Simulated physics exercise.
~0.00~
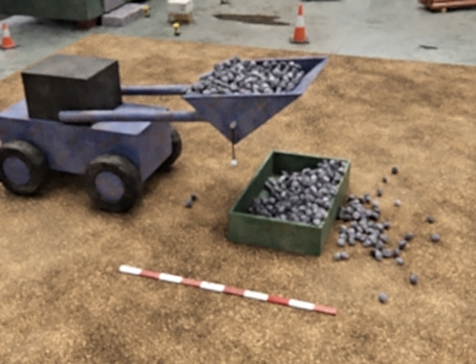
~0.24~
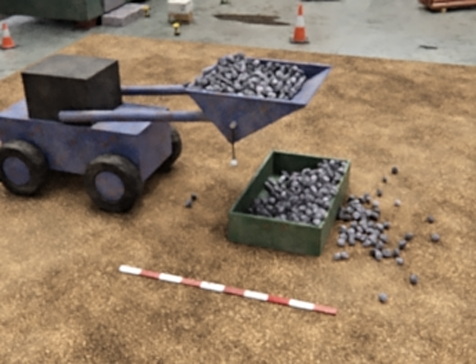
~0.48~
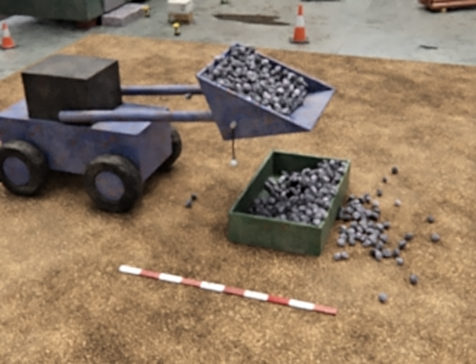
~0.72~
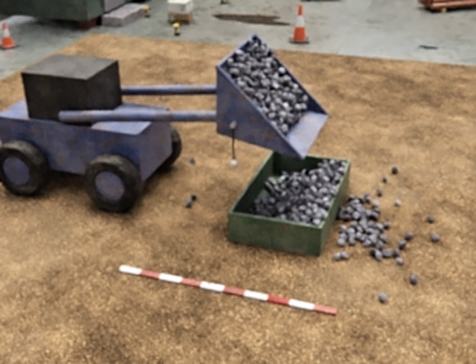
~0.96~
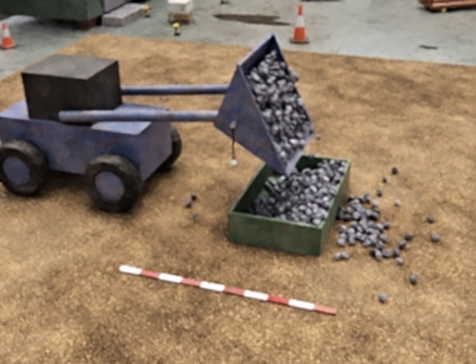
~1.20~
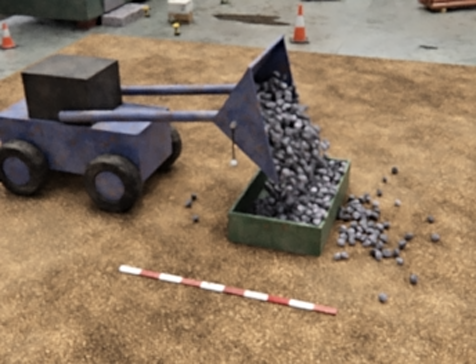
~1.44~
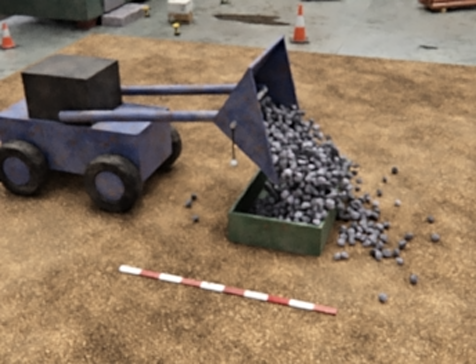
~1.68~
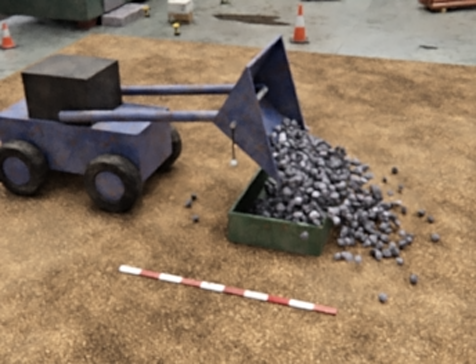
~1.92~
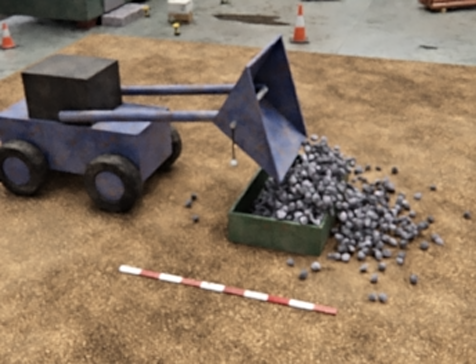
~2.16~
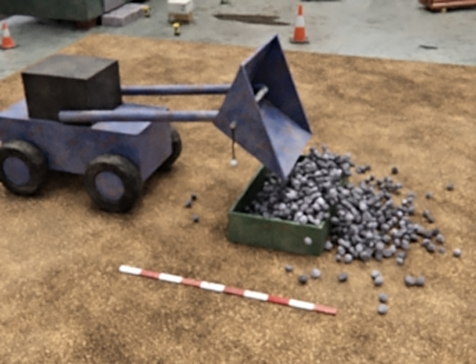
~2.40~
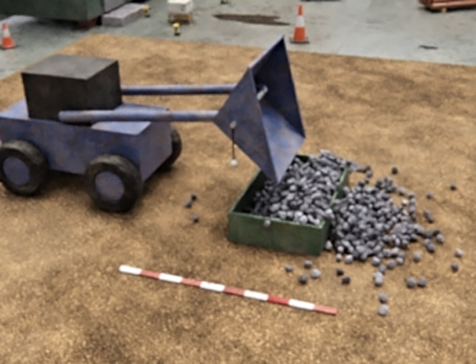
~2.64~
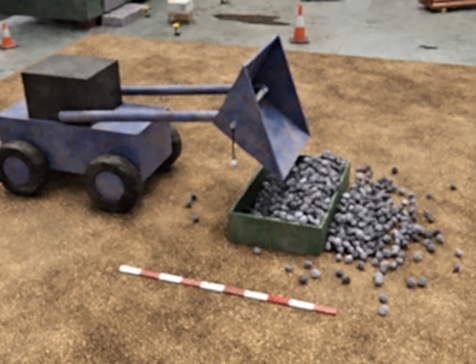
A small blue loader tipped its raised bucket of dark grey stones forward over a green bin already holding some, and they poured out, filling the bin and spilling over its right side, until the bucket hung empty above a wide scattered pile.
